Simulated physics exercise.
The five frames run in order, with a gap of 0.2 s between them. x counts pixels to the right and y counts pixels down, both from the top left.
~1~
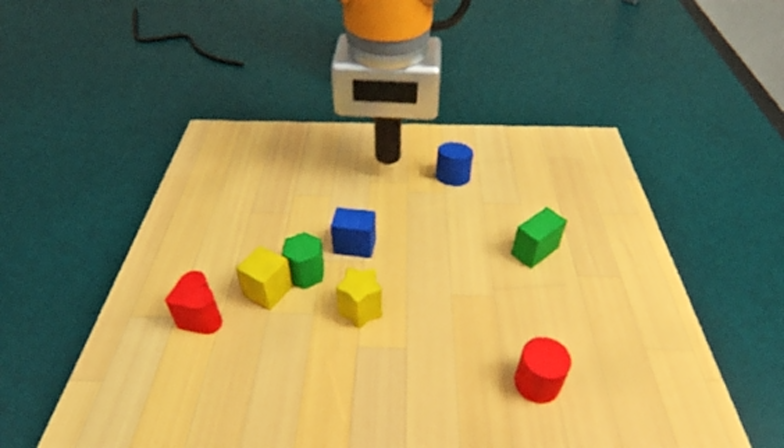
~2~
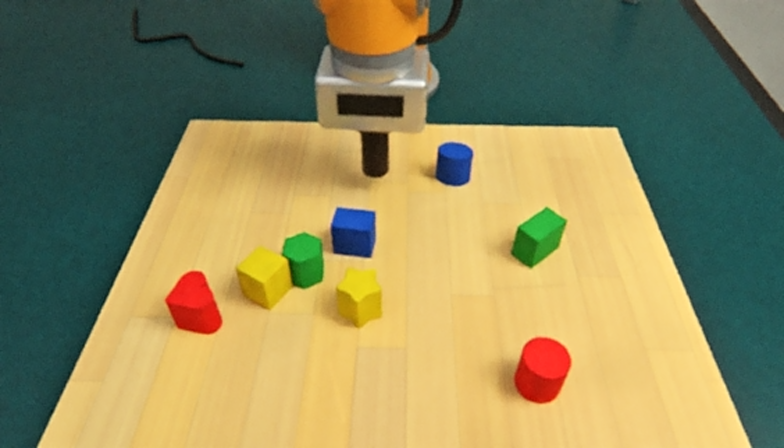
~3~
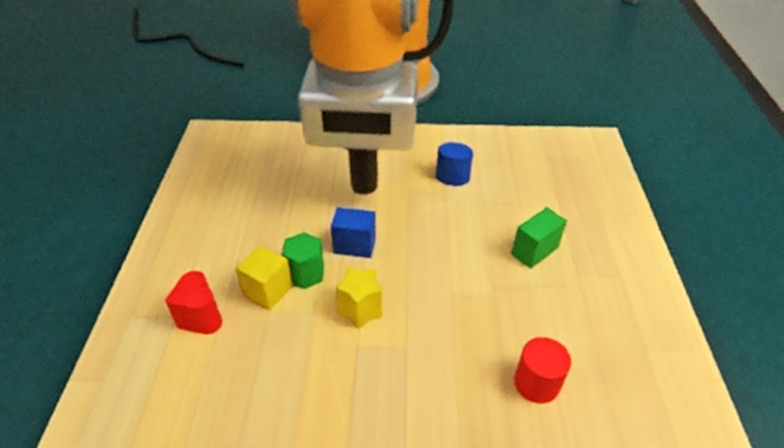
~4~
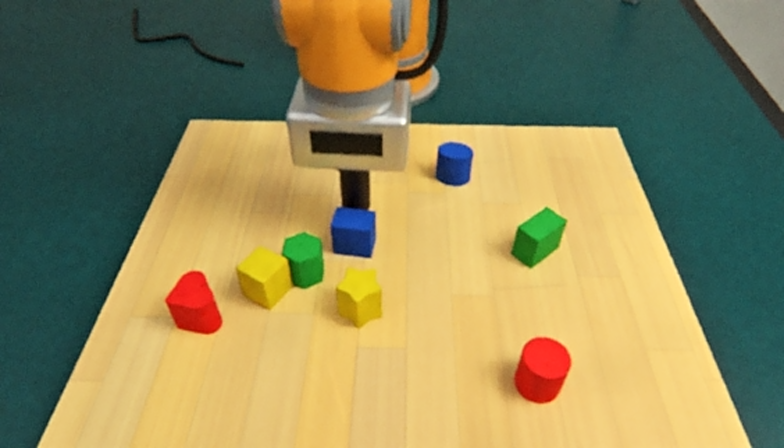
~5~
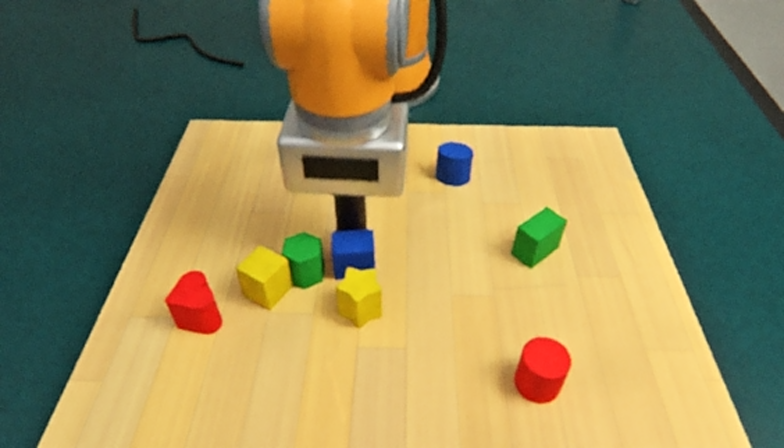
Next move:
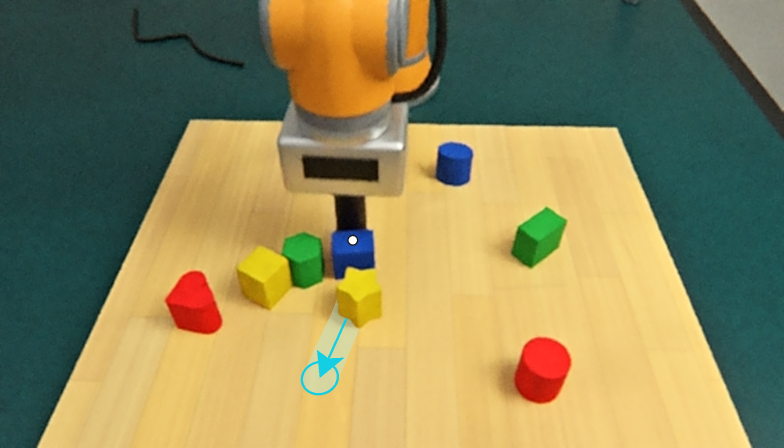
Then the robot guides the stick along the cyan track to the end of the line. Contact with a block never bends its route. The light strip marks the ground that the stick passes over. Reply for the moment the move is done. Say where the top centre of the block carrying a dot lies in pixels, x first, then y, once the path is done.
I'd expect the centre of its top face to be at (345, 372).
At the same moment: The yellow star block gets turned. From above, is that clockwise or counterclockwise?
Its spin: Anticlockwise.
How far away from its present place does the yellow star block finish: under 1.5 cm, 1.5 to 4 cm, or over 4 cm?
Distance: Above 4 cm.
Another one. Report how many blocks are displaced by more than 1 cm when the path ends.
It moves two blocks.
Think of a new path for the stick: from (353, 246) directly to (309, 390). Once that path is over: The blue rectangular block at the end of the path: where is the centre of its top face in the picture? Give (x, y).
Its top centre lands on (348, 347).
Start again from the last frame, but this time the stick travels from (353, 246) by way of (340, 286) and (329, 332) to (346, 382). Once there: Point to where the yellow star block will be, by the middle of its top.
The centre of its top face lies at (422, 374).
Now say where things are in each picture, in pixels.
The first frame shows tip of the stick at (388, 157), middles of tops, green hexagon at (302, 246), blue rectangular block at (353, 218), yellow star block at (360, 282).
The second frame shows stick at (376, 171), nothing pushed.
The third frame shows stick at (364, 187), nothing pushed.
The fourth frame shows stick at (356, 207), nothing pushed.
The fifth frame shows stick at (352, 230), green hexagon at (302, 246), blue rectangular block at (353, 240), yellow star block at (360, 282).
The line goes from (353, 246) by way of (356, 285) and (342, 329) to (320, 378); the dot is on the blue rectangular block.
What follows on the original path. One third of the way, stick at (354, 270); blue rectangular block at (355, 283); yellow star block at (364, 313).
Two thirds of the way, stick at (340, 314); blue rectangular block at (349, 331), turned 25° anticlockwise; yellow star block at (375, 357), turned 35° anticlockwise.
At the end, stick at (317, 363); green hexagon unmoved; blue rectangular block at (345, 372), turned 65° anticlockwise; yellow star block at (387, 379), turned 70° anticlockwise.
